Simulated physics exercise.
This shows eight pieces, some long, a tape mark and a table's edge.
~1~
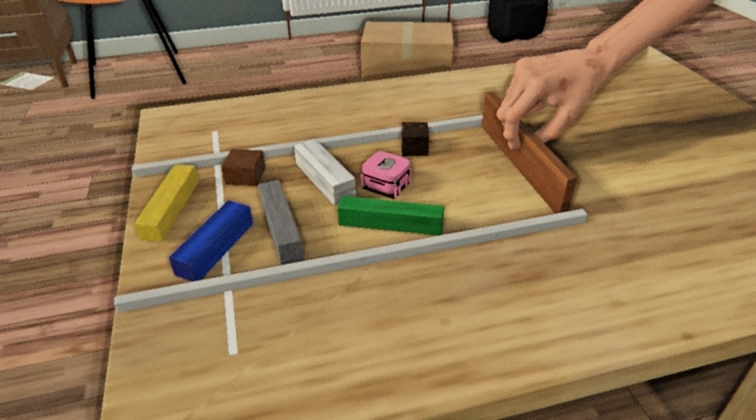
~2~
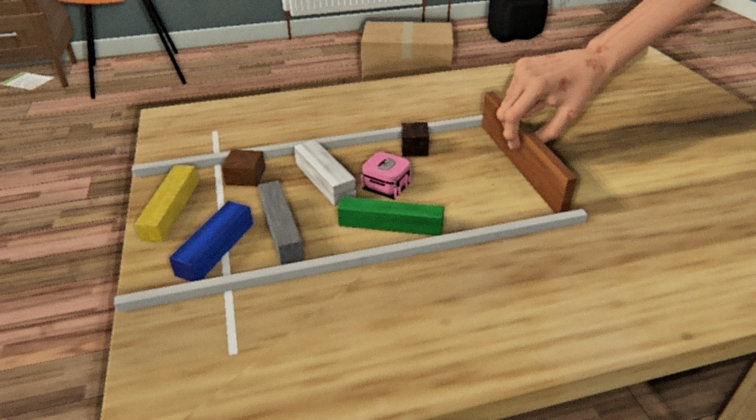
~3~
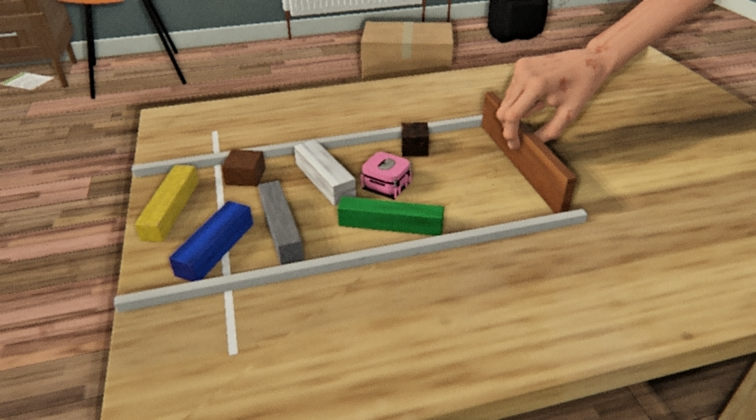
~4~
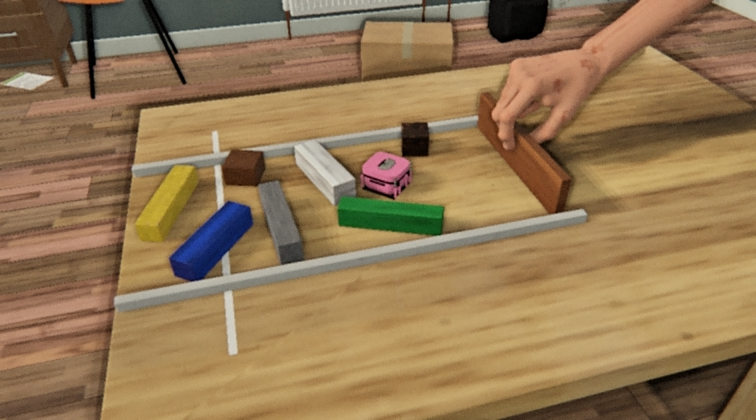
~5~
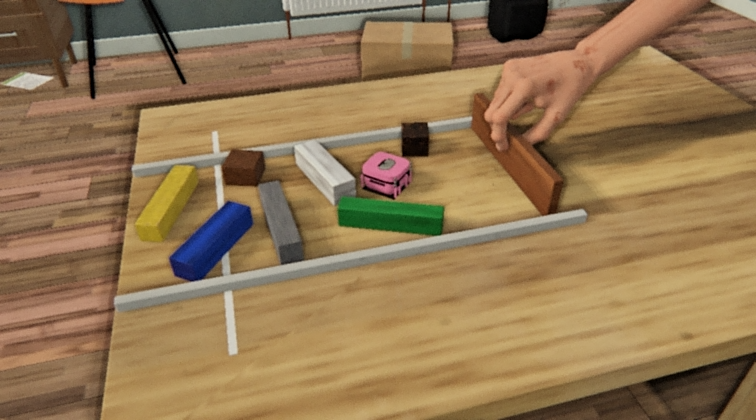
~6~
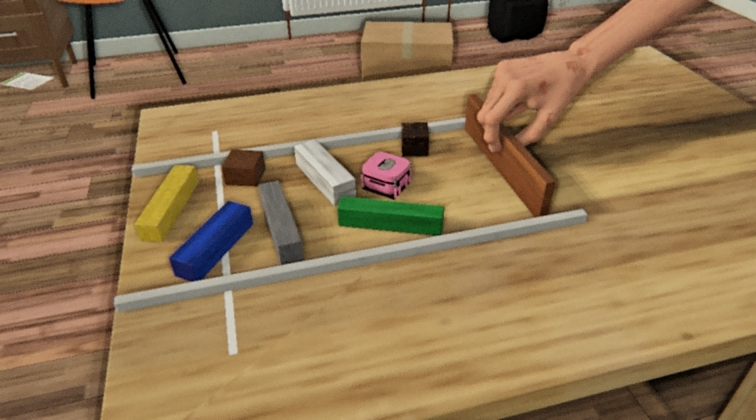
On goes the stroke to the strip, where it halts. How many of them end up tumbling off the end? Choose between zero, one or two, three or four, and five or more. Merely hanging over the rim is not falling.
The count is one or two.
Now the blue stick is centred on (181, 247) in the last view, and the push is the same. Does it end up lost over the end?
It simply slips off.
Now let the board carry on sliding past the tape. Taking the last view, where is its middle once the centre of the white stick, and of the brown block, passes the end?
Near (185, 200) in the first case, near (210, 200) in the other.
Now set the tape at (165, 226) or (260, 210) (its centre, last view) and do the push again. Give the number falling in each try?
In order, 5 and 0.
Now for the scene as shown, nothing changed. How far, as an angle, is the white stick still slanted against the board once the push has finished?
Misalignment: Close to 20°.
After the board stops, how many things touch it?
All in all, 3.
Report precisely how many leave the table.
Result - number fallen: 2.
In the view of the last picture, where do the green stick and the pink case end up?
They end up close to (189, 244) and (193, 204).
Soon after, none off yet; yellow bar at rest near (169, 201); blue stick at rest near (214, 240); brown block at rest near (244, 168).
At rest, the number that fall off is one or two; fallen, blue stick and yellow bar.
